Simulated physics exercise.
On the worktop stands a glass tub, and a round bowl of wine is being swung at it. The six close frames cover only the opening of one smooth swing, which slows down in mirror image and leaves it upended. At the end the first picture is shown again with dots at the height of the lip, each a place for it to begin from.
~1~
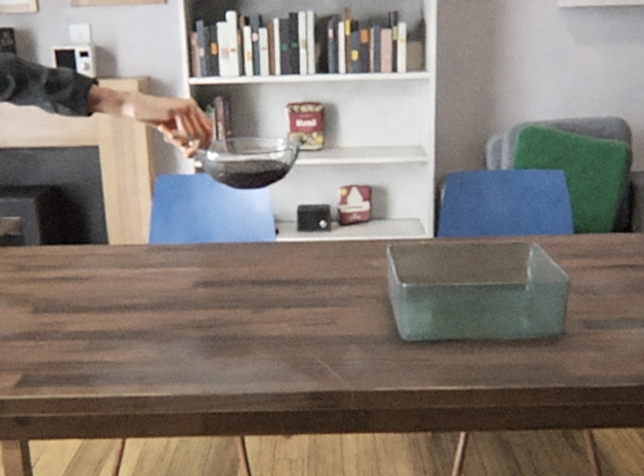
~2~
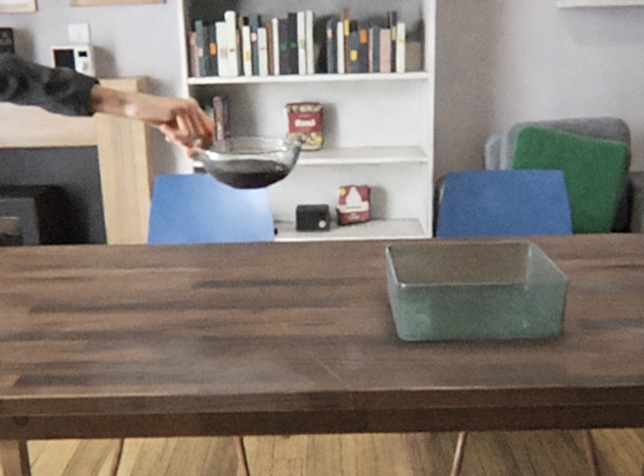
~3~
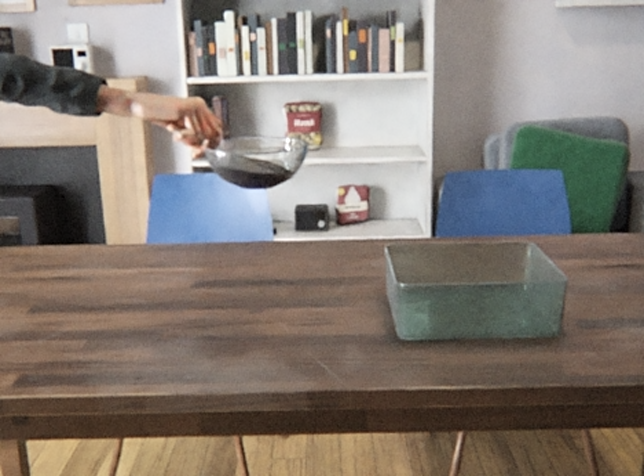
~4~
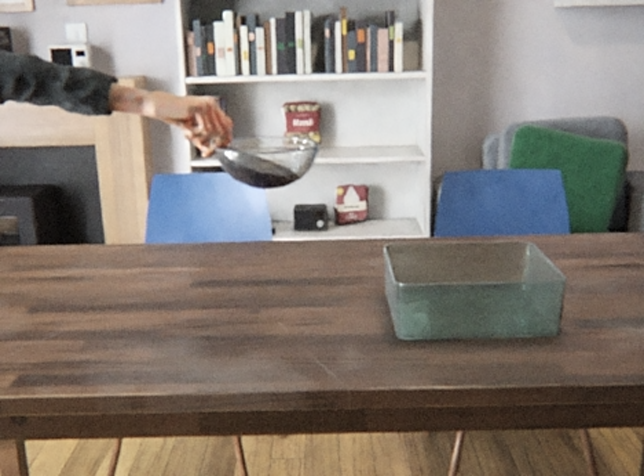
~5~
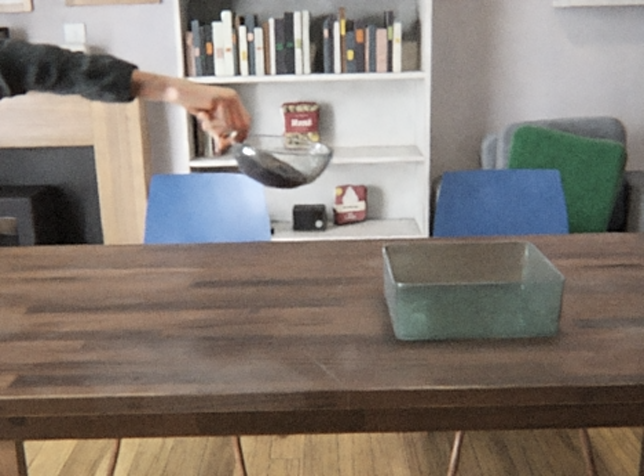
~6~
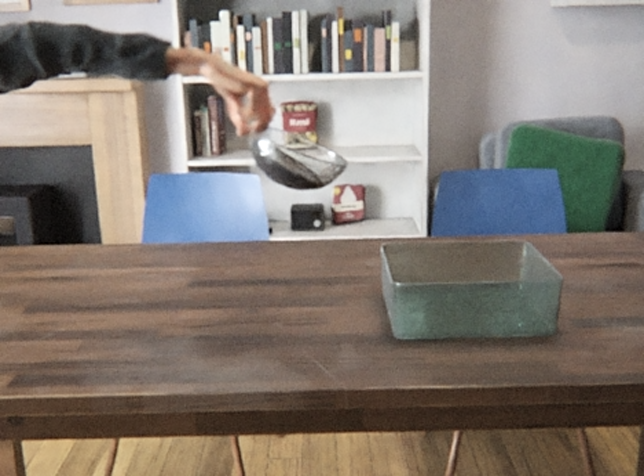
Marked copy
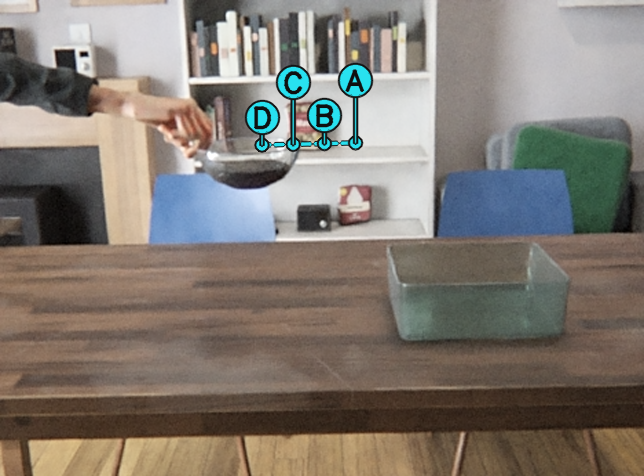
Hand holding a round glass bowl of dark liquid above a wooden table, moving it right and tilting it near a glass tub.
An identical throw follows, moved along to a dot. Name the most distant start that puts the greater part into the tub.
D is the one.
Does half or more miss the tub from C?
No.
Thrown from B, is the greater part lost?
No.
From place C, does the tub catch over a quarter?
Yes.
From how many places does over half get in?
All of the four.
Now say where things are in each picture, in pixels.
In the first frame, upright, lip at (298, 144); tub from (399, 338) to (563, 334); nothing has left yet.
In the second frame, upright, lip at (300, 144); nothing has left yet.
In the third frame, upright, lip at (307, 143); nothing has left yet.
In the fourth frame, upright, lip at (317, 143); nothing has left yet.
In the fifth frame, tipped about 8°, lip at (332, 150); nothing has left yet.
In the sixth frame, tipped about 22°, lip at (347, 162); nothing has left yet.
On the marked copy, A at (355, 142); B at (324, 143); C at (293, 144); D at (262, 145).
With A, about 87 % lands in the tub, 9 % falls short and 4 % goes beside or beyond.
With B, about 79 % lands in the tub, 6 % falls short and 15 % goes beside or beyond.
With C, about 79 % lands in the tub, 7 % falls short and 14 % goes beside or beyond.
With D, about 66 % lands in the tub, 23 % falls short and 11 % goes beside or beyond.
